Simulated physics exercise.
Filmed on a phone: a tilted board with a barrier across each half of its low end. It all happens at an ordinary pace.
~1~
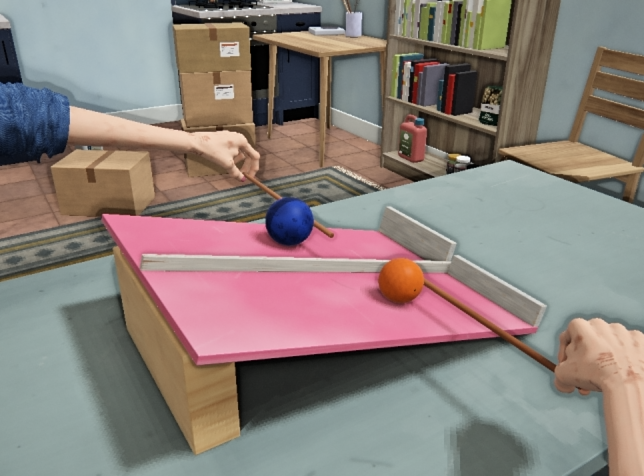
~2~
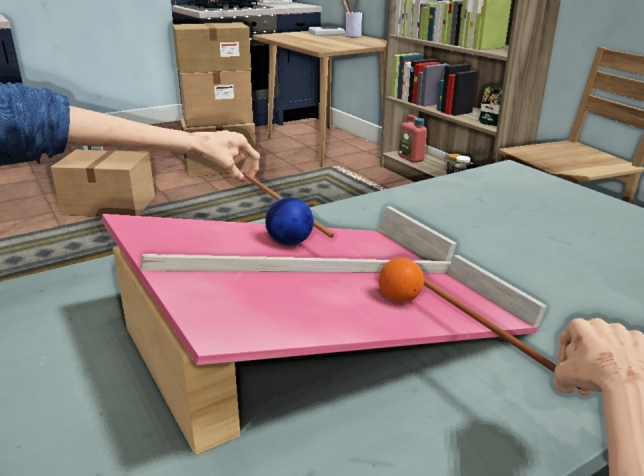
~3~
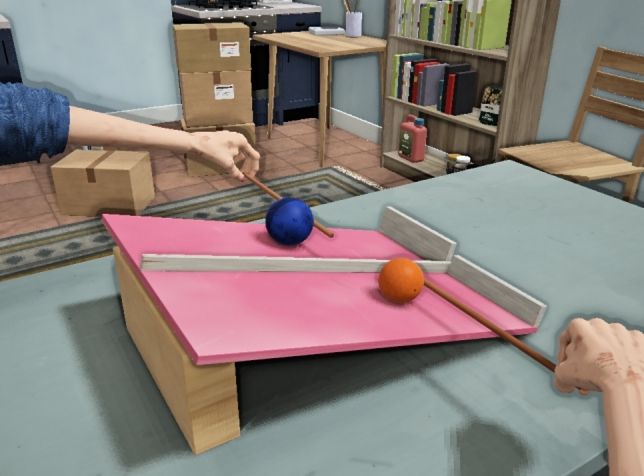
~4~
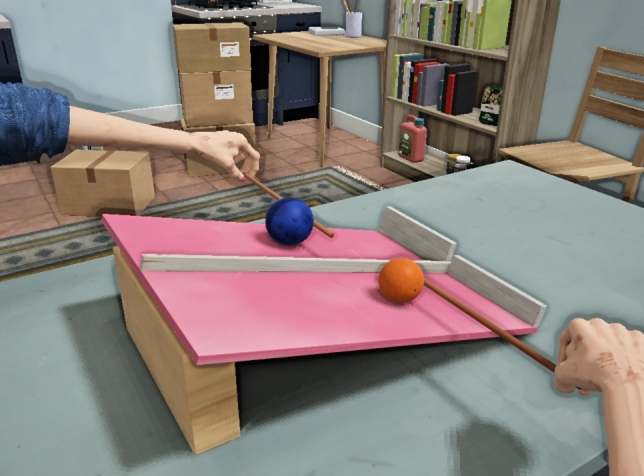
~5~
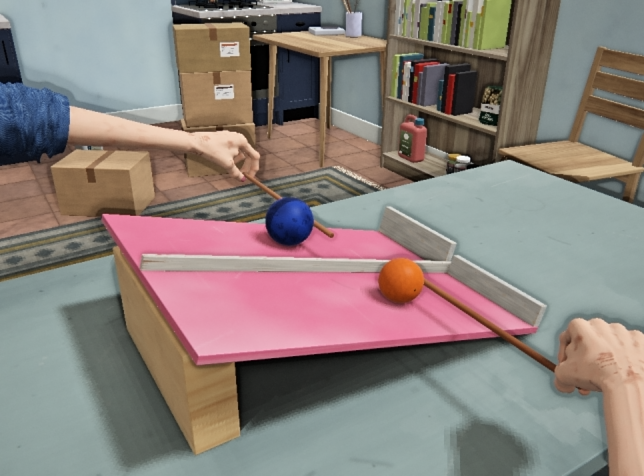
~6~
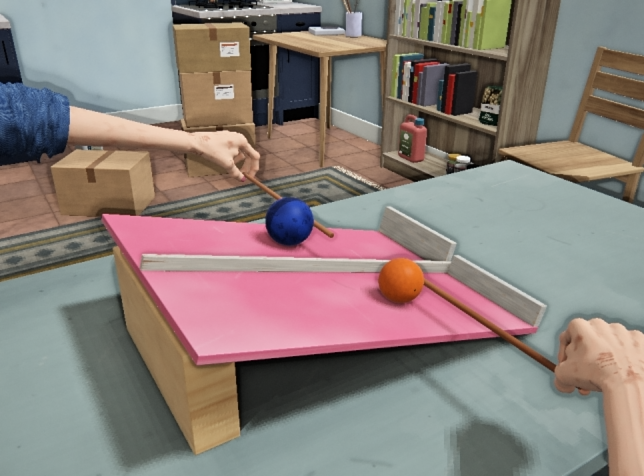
On a table in a room, two hands holding sticks against a blue ball and an orange ball on a tilted pink board, nothing moving.
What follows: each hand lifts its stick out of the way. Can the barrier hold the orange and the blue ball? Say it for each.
The orange stops on the board; the blue ball stops on the board.
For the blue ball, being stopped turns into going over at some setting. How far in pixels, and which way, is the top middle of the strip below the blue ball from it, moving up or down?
Some 16 pixels, down.
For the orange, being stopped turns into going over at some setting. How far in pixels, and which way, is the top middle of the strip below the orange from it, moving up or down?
A shift of 12 pixels, going down.
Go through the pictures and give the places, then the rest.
The first frame shows held back by the sticks; orange (401, 280); blue ball (289, 222); board (328, 258).
The second frame shows held back by the sticks; blue ball (289, 222); board (328, 258).
The third frame shows held back by the sticks; orange (401, 280); board (328, 258).
The fourth frame shows held back by the sticks; blue ball (289, 222); board (328, 258).
The fifth frame shows held back by the sticks; orange (401, 280); board (328, 258).
The sixth frame shows held back by the sticks; orange (401, 280); blue ball (289, 222); board (328, 258).
Then, 0.38 s on from there, orange rolling on the board near (456, 281); blue ball rolling on the board near (346, 226).
In the end, the orange gets caught, near (481, 281); the blue ball gets caught, near (399, 230).
